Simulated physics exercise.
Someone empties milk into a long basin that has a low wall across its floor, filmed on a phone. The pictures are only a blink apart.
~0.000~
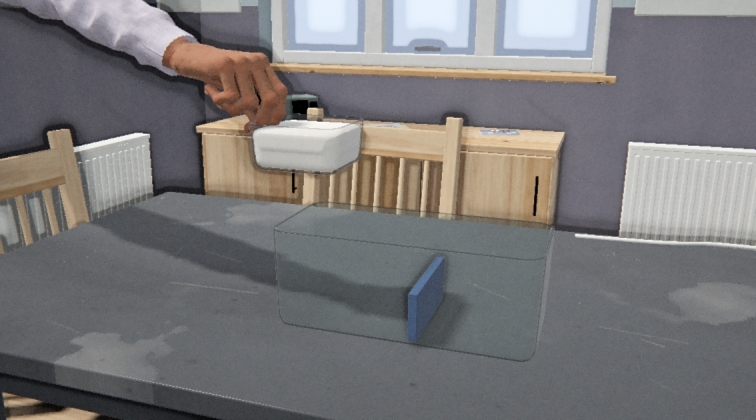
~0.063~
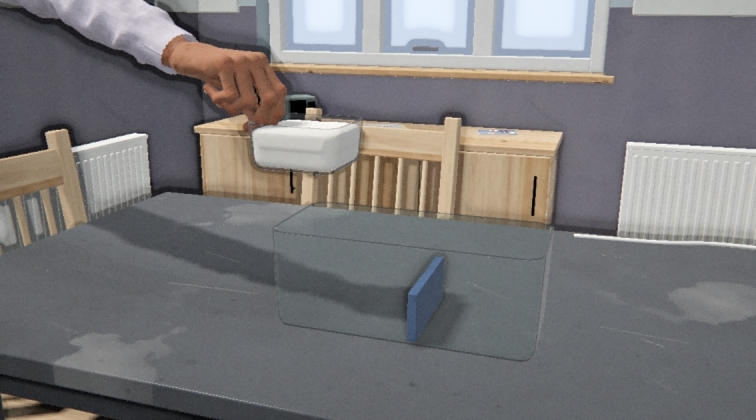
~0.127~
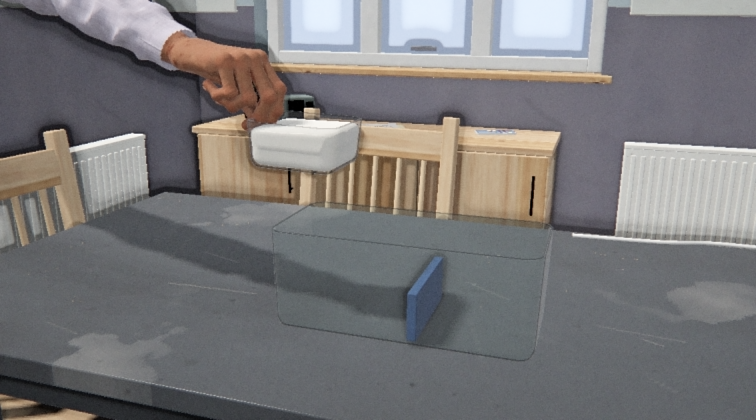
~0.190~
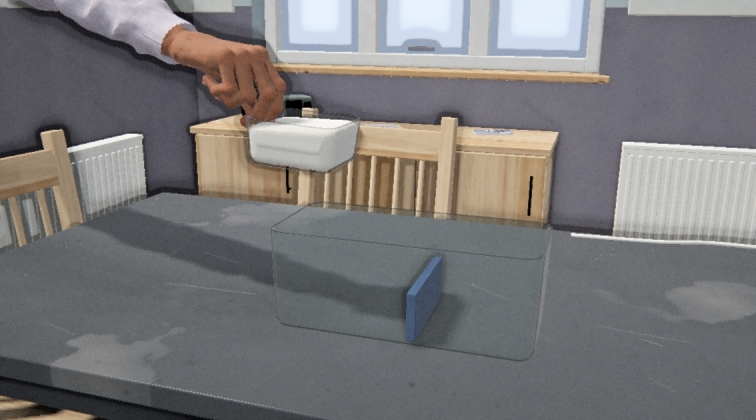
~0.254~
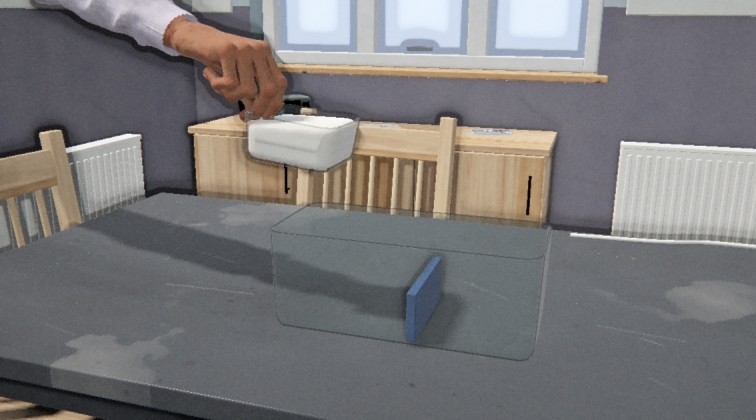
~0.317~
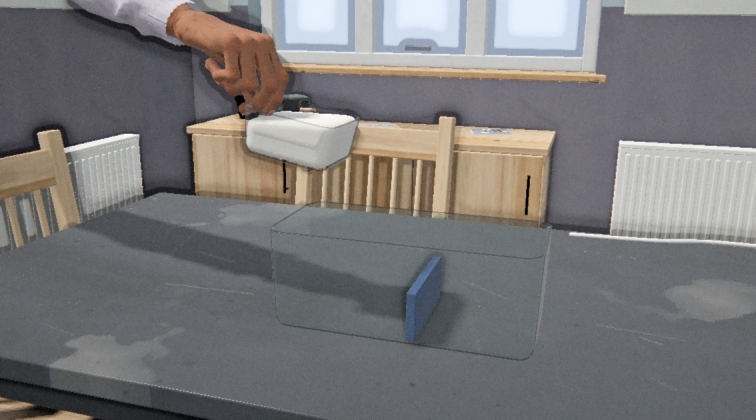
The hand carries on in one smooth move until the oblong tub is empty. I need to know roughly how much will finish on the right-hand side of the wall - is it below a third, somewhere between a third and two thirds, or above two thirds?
Expect below a third of it there.
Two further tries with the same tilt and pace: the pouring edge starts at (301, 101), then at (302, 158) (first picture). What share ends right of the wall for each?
Near 0 % and 0 %.
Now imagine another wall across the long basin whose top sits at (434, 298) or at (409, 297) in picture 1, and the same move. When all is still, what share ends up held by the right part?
Estimated: 20 % first, 65 % second.
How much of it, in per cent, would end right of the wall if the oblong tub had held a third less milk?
Some 0 parts in a hundred.
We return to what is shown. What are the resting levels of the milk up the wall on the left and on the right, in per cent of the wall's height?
About 30 left, about 10 right.
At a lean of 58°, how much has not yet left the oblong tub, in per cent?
It works out to close to 45 percent.
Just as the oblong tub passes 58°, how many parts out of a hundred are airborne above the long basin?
Some 35 per cent, I'd say.
Then, 0.83 s in, the tilt is 58° and 44 per cent is still to pour, 21 is left of the wall and 0 right of it.
Then, 1.21 s in, the tilt is 92° and 7 per cent is still to pour, 63 is left of the wall and 19 right of it.
Then, 1.60 s in, the tilt is 103° and 0 per cent is still to pour, 79 is left of the wall and 19 right of it.
Then, 2.03 s in, the tilt is 103° and 0 per cent is still to pour, 80 is left of the wall and 19 right of it.
Finally, 80 per cent lies left of the wall, 19 right of it and 1 outside.
